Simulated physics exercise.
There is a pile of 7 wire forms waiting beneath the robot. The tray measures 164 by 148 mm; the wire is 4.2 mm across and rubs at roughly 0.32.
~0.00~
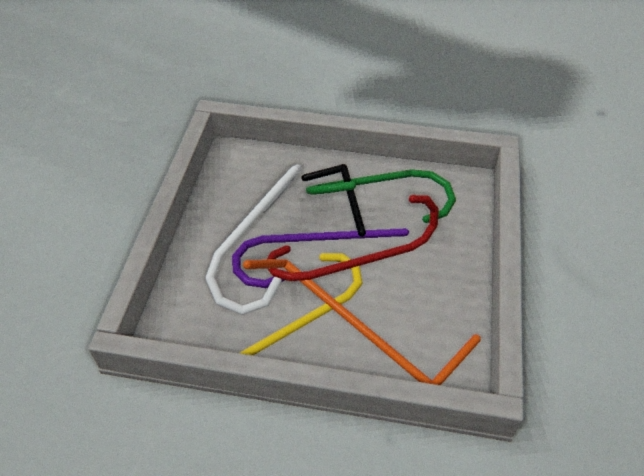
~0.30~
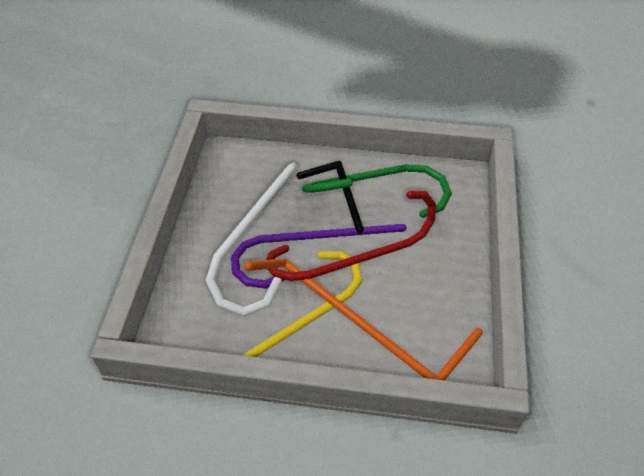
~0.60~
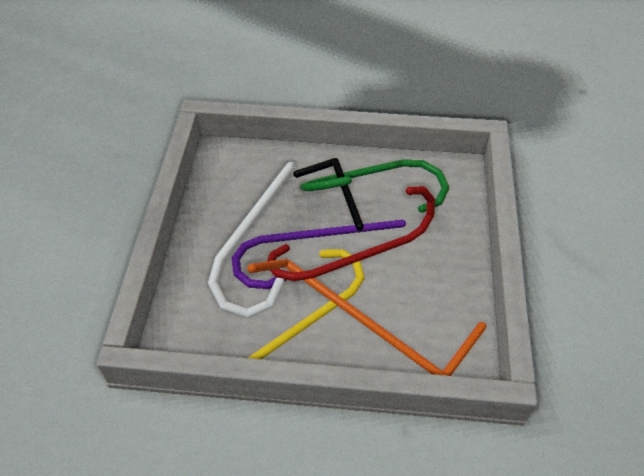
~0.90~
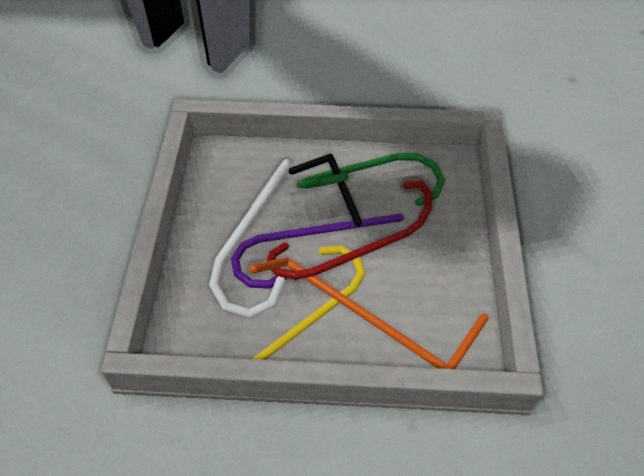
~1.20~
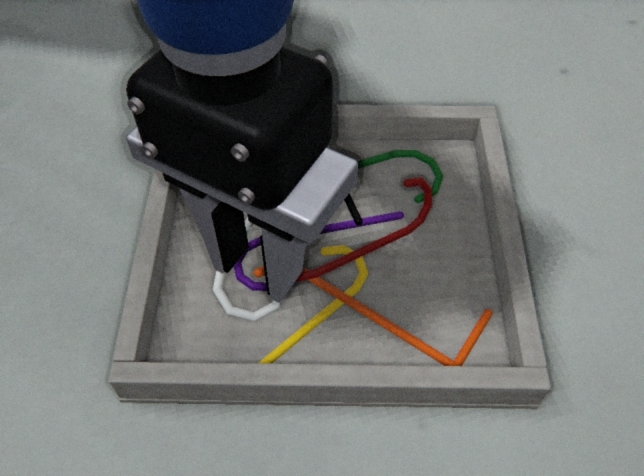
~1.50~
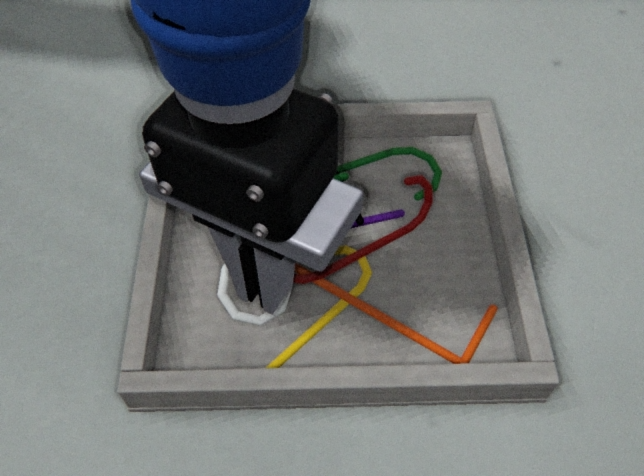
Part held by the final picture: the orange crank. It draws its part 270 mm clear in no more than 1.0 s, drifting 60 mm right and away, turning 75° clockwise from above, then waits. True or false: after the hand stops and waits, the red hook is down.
False, it is up.
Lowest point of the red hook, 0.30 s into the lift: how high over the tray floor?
0 mm.
By 1.80 s, lowest point more than 20 mm over the tray floor, orange crank 58 mm.
By 2.05 s, lowest point more than 20 mm over the tray floor, orange crank 158 mm, red hook 94 mm.
By 2.50 s, lowest point more than 20 mm over the tray floor, orange crank 272 mm, red hook 195 mm.
Finally, hanging orange crank 272 mm, red hook 195 mm; the other 5 are down.
